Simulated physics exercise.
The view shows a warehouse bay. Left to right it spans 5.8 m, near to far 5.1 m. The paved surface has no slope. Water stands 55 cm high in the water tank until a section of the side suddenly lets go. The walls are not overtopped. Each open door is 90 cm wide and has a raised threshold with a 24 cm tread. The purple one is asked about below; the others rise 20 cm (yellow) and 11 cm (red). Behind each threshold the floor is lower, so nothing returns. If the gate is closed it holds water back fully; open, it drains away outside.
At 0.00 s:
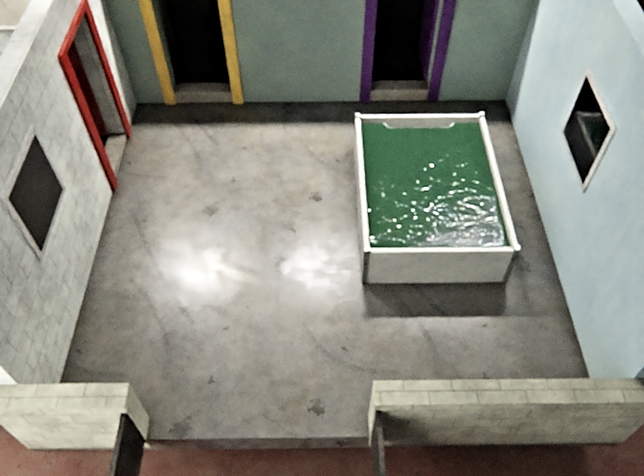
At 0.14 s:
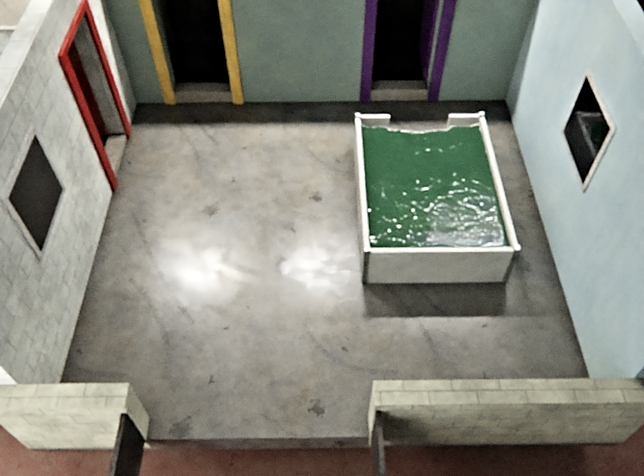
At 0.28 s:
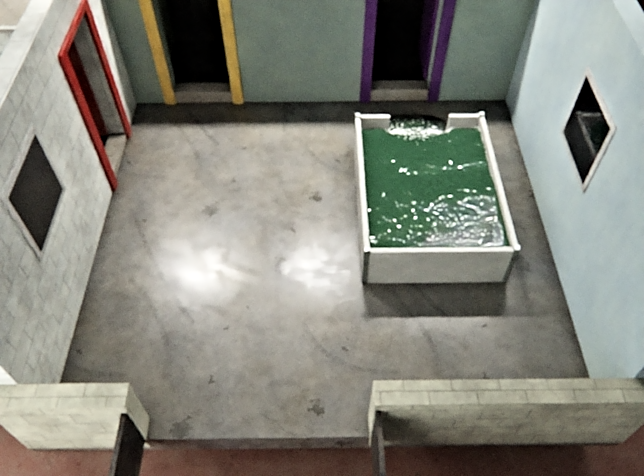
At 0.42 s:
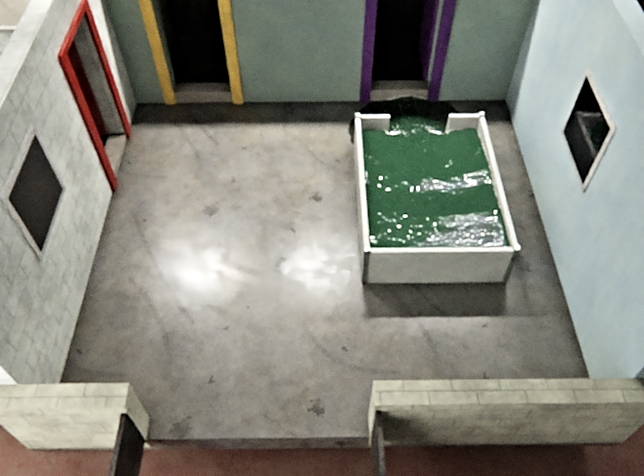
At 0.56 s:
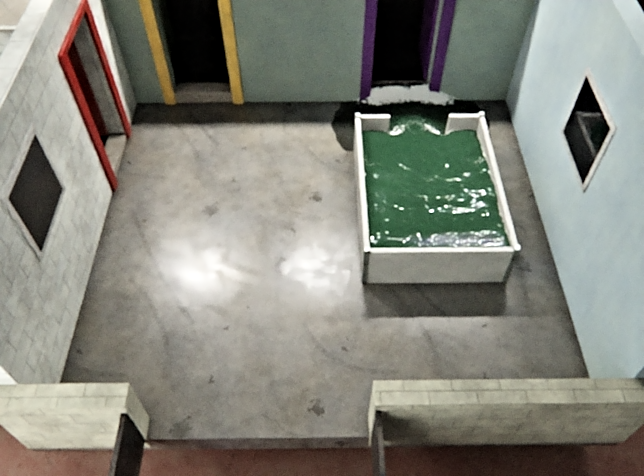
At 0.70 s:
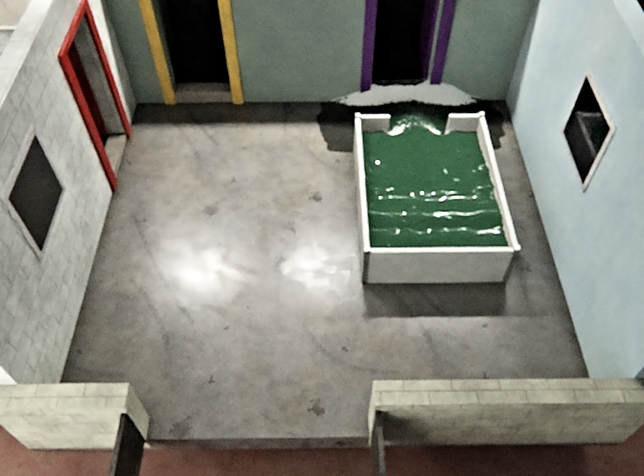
In the video, green liquid ripples in a white rectangular tank on a gray floor, then pours through a gap in the far side and spreads across the floor behind it, reaching the purple-framed door.
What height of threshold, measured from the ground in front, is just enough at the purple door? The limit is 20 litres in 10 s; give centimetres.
At least 33 cm or so.
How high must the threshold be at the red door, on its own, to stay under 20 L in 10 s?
Roughly 8.5 cm at red.
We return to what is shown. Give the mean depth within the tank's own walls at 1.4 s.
About 41 cm.
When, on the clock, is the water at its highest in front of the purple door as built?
At about 1.6 s.
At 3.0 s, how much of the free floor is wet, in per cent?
Near 45 per cent is wet.
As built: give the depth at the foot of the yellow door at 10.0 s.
About 5.0 cm.
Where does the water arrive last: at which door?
Last comes the red one.
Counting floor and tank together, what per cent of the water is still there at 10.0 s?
About 88 per cent.
After 1.4 s water covers 15 % of the floor, deepest (40 cm) near (505, 102); 36 cm at the purple door, 45 litres in over its 21 cm threshold.
After 3.0 s water covers 45 % of the floor, deepest (28 cm) near (493, 102); 26 cm at the purple door, 136 litres in over its 21 cm threshold.
After 10.0 s water covers 95 % of the floor, deepest (11 cm) near (493, 102); 10 cm at the purple door, 150 litres in over its 21 cm threshold.
At the purple door as built, the water arrived by 0.5 s and peaked near 36 cm at 1.6 s.
With a threshold of 30.5 cm, 35 litres would have come in within the 10 s; with 41 cm, 0 litres. So under 20 litres takes about 33 cm.
